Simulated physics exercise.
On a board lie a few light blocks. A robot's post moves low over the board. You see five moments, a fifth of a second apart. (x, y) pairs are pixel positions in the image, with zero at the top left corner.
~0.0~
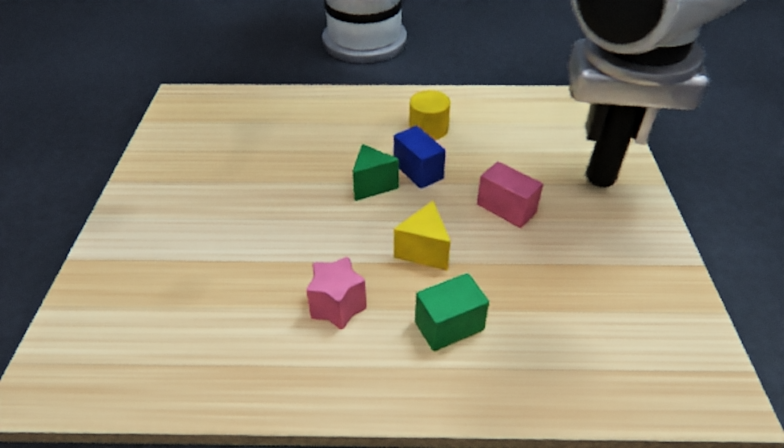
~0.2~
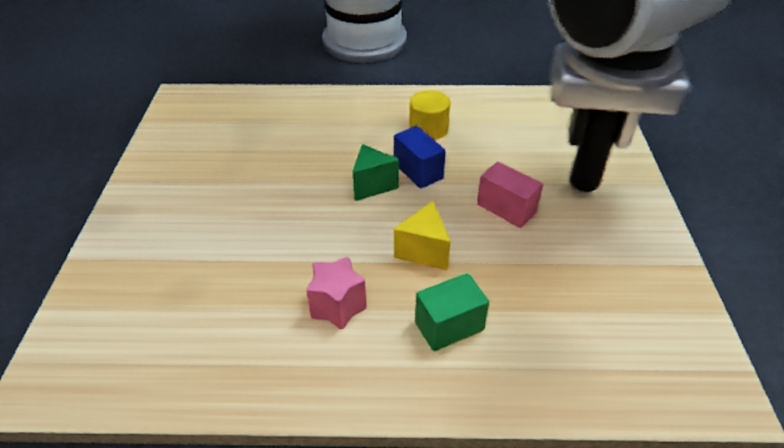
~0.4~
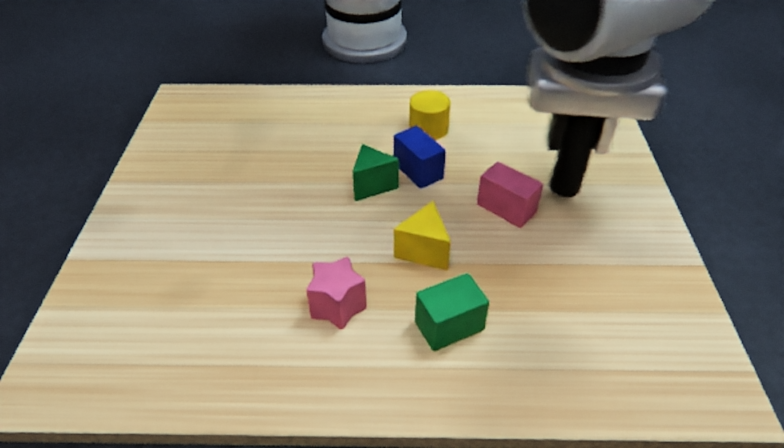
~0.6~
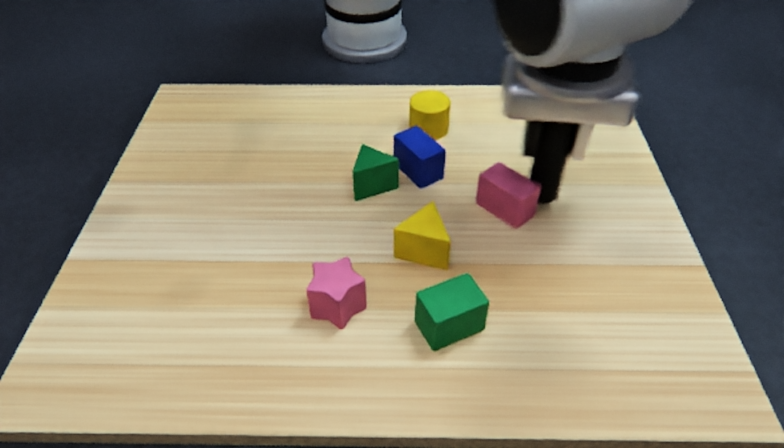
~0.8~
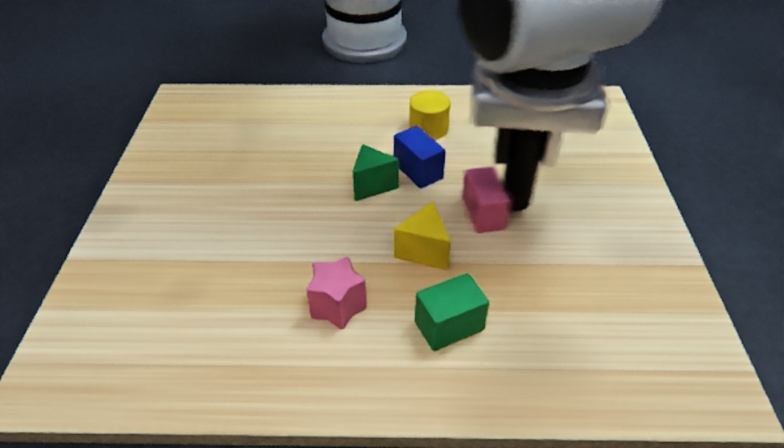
The footage shows a robot's dark post moving left over a wooden board of colourful blocks, reaching the pink oblong block and pushing it a short way left, turning it slightly, while the other blocks stay still.
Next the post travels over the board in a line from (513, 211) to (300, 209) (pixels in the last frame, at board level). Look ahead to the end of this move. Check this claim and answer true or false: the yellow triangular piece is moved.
Answer: True.
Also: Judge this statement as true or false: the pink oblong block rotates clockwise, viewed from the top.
Answer: False.
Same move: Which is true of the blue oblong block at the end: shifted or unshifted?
Answer: Unmoved.
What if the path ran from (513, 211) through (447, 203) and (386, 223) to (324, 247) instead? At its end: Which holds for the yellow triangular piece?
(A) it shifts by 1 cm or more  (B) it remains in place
Option A.
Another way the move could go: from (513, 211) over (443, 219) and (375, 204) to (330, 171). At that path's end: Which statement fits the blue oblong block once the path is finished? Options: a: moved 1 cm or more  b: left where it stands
The one that fits is b, left where it stands.
What follows on the original path. One third of the way, post (442, 202); yellow triangular piece (416, 227), turned 35° anticlockwise; pink oblong block (412, 187), turned 15° anticlockwise.
Two thirds of the way, post (370, 201); yellow triangular piece (408, 229), turned 70° anticlockwise; pink oblong block (350, 199), turned 45° anticlockwise.
At the end, post (299, 200); green triangular piece unmoved; blue oblong block unmoved; yellow triangular piece (408, 229), turned 70° anticlockwise; pink oblong block (339, 205), turned 70° anticlockwise.
